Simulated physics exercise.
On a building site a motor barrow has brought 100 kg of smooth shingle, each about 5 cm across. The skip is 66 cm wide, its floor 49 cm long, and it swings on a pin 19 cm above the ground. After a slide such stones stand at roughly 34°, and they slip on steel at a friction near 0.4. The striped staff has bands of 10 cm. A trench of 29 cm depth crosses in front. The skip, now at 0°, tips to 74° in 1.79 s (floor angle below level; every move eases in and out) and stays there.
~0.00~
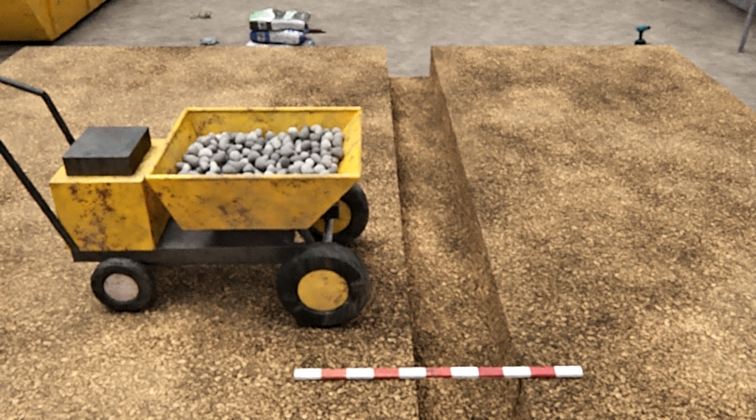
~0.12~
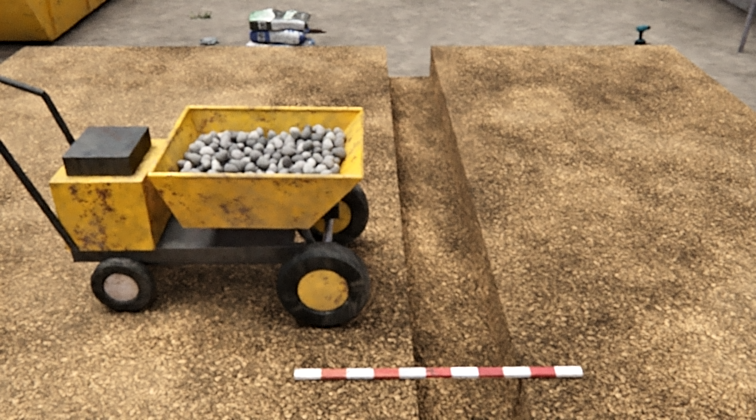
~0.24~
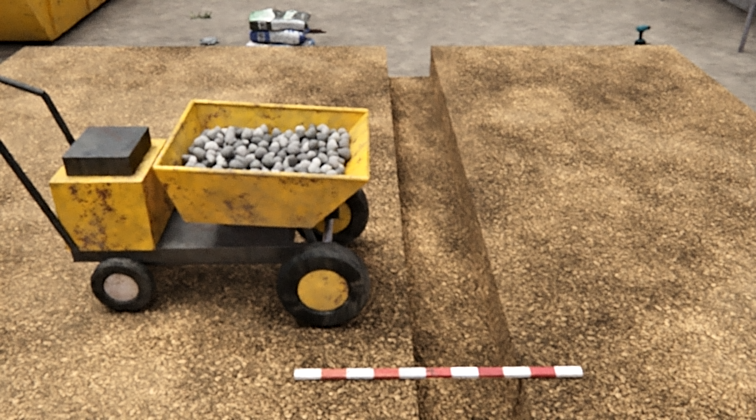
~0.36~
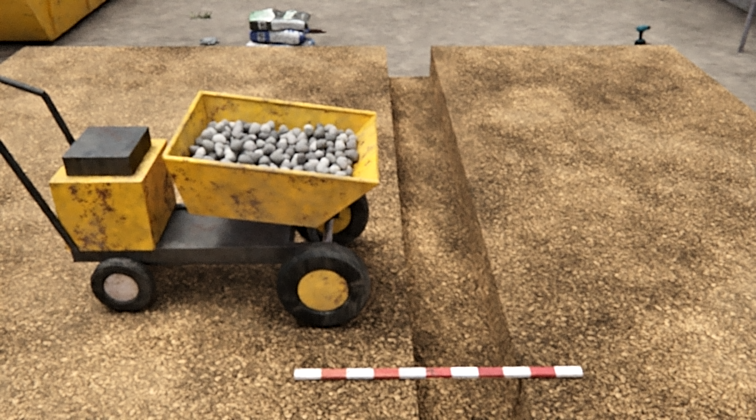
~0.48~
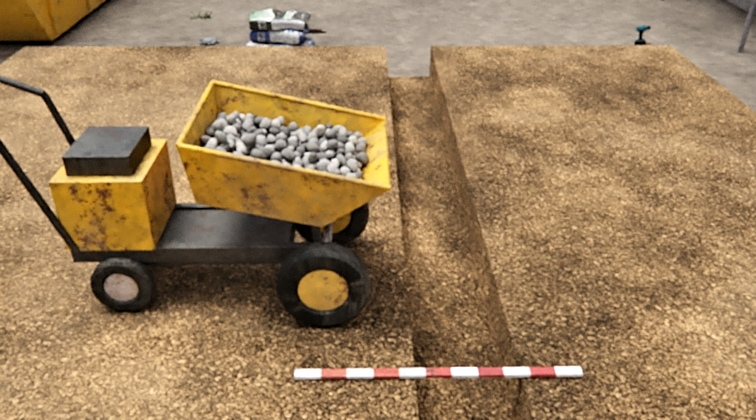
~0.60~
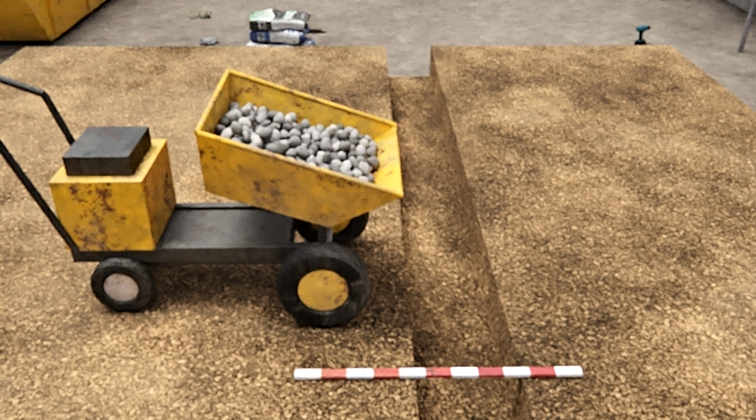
On a building site, a yellow motor barrow loaded with smooth grey stones stands beside a trench and a red-and-white striped staff, and its skip gradually tilts down to the right, the stones shifting along with it.
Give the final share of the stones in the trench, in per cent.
Roughly 68 per cent ends in the trench.
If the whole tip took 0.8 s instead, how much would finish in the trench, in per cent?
It would be near 50 per cent.
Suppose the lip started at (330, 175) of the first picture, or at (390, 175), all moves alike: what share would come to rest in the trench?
First some 95, then 35 per cent.
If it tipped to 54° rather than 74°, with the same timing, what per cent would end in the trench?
It would be near 60 per cent.
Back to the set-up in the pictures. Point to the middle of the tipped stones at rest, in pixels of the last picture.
Their middle is at about (477, 316).
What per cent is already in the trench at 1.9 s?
About 50 per cent by then.
After 1.3 s the floor is at 62°; 96 % in the skip, 4 % in the trench; the foremost stones are at (472, 233).
After 1.9 s the floor is at 74°; 20 % in the skip, 50 % in the trench, 30 % past the trench; the foremost stones are at (622, 300).
After 2.2 s the floor is at 74°; 3 % in the skip, 64 % in the trench, 33 % past the trench; the foremost stones are at (686, 303).
After 4.2 s the floor is at 74°; 0 % in the skip, 68 % in the trench, 32 % past the trench; the foremost stones are at (732, 337).
